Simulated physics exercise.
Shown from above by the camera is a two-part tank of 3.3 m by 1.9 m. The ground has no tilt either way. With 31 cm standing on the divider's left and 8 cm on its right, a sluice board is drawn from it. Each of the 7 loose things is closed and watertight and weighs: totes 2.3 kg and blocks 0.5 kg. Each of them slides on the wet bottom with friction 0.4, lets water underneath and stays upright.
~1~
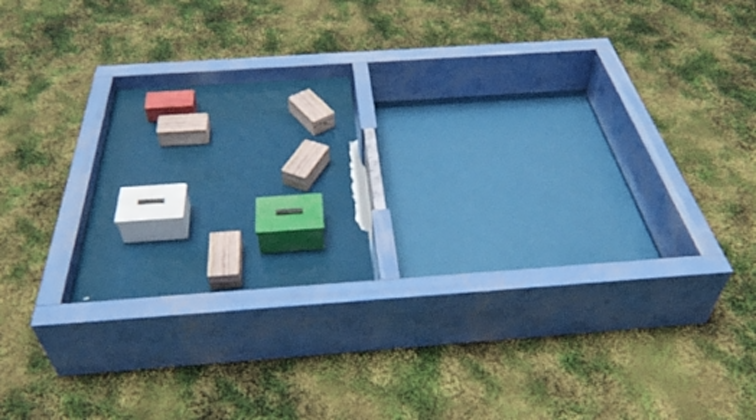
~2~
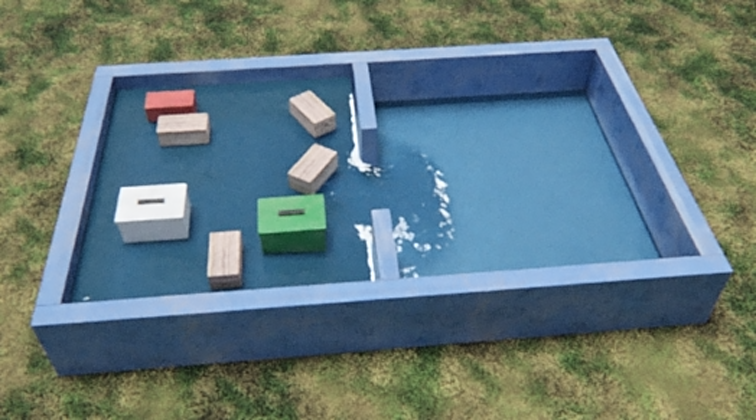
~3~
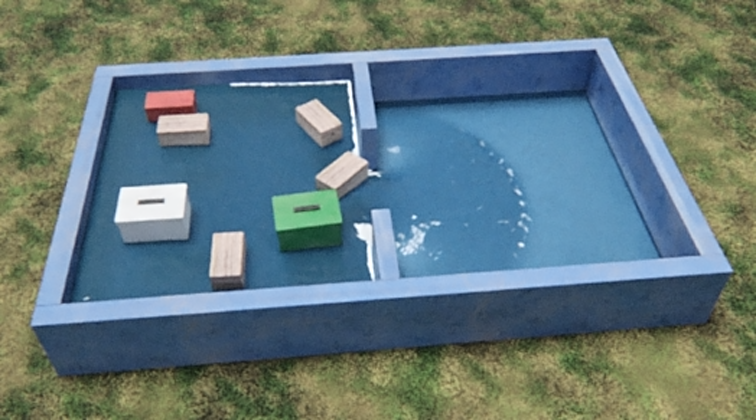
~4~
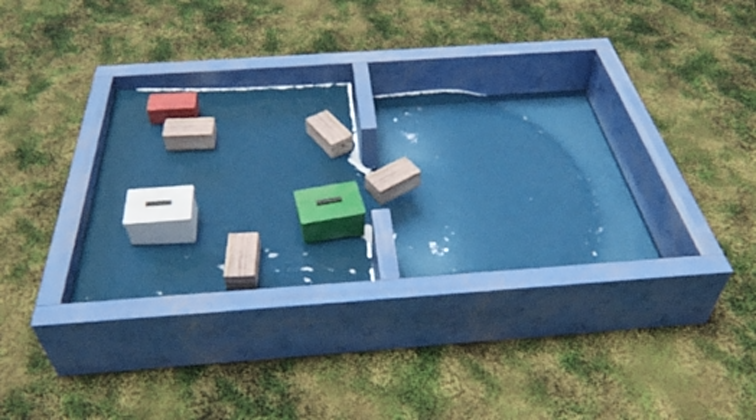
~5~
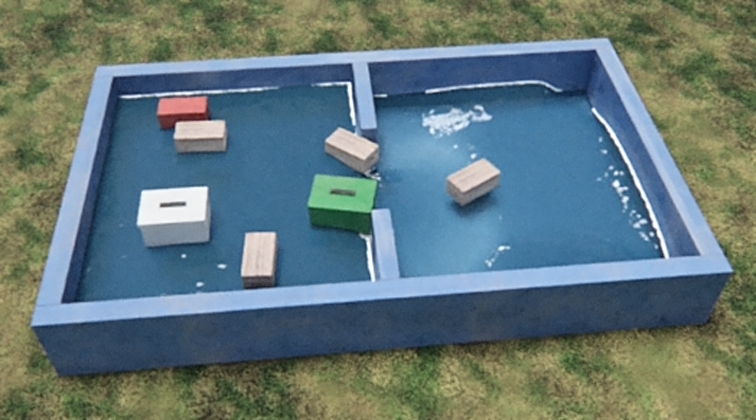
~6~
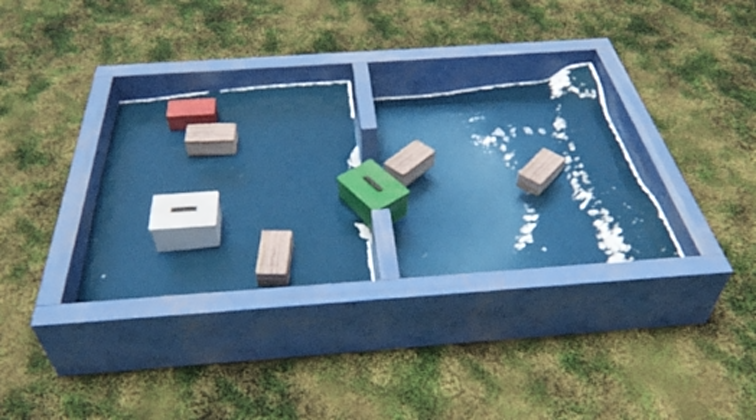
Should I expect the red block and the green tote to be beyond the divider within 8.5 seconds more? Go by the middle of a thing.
Red block remains behind; green tote ends up beyond.
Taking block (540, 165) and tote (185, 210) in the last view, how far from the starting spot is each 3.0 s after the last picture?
They sit 200 cm and 30 cm away, in the order given.
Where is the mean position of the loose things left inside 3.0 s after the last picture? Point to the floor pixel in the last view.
(378, 198).
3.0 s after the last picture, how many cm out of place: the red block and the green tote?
Roughly 10 and 200 cm by then.
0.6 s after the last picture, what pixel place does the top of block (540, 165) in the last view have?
Around (579, 131).
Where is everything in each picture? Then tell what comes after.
The red block at (170, 99) floats; the green tote at (289, 213) floats; 31 cm deep round most things; 0 of 7 have shifted, in the first frame.
The red block at (170, 99) floats; the green tote at (292, 213) floats; about 1180 L in view; 0 of 7 have shifted, in the second frame.
The red block at (170, 99), afloat; the green tote at (307, 209), afloat, 11 cm from its start; 30 cm deep round most things; 3 of 7 have shifted, in the third frame.
The red block at (172, 101) floats; the green tote at (329, 202) floats, 25 cm from its start; 26 cm deep round most things; 4 of 7 have shifted, in the fourth frame.
The red block at (182, 105) floats, 8 cm from its start; the green tote at (343, 193), afloat, 36 cm from its start; about 1180 L in view; 7 of 7 have shifted, in the fifth frame.
The red block at (191, 107) floats, 13 cm from its start; the green tote at (373, 185) floats, 55 cm from its start; about 1180 L in view; 7 of 7 have shifted, in the sixth frame.
Then, 0.6 s after the last picture the red block is near (194, 113), 0.2 m from its start, afloat; the green tote is near (524, 183), 1.4 m from its start, afloat; 3 of 7 are over the mark; 7 afloat.
Then, 3.0 s after the last picture the red block is near (193, 116), 0.1 m from its start, afloat; the green tote is near (631, 182), 2.0 m from its start, afloat; 3 of 7 are over the mark; 7 afloat.
Then, 5.5 s after the last picture the red block is near (194, 111), 0.1 m from its start, afloat; the green tote is near (530, 104), 1.9 m from its start, afloat; 3 of 7 are over the mark; 7 afloat.
Then, 8.5 s after the last picture the red block is near (213, 115), 0.3 m from its start, afloat; the green tote is near (539, 90), 2.0 m from its start, afloat; 3 of 7 are over the mark; 7 afloat.
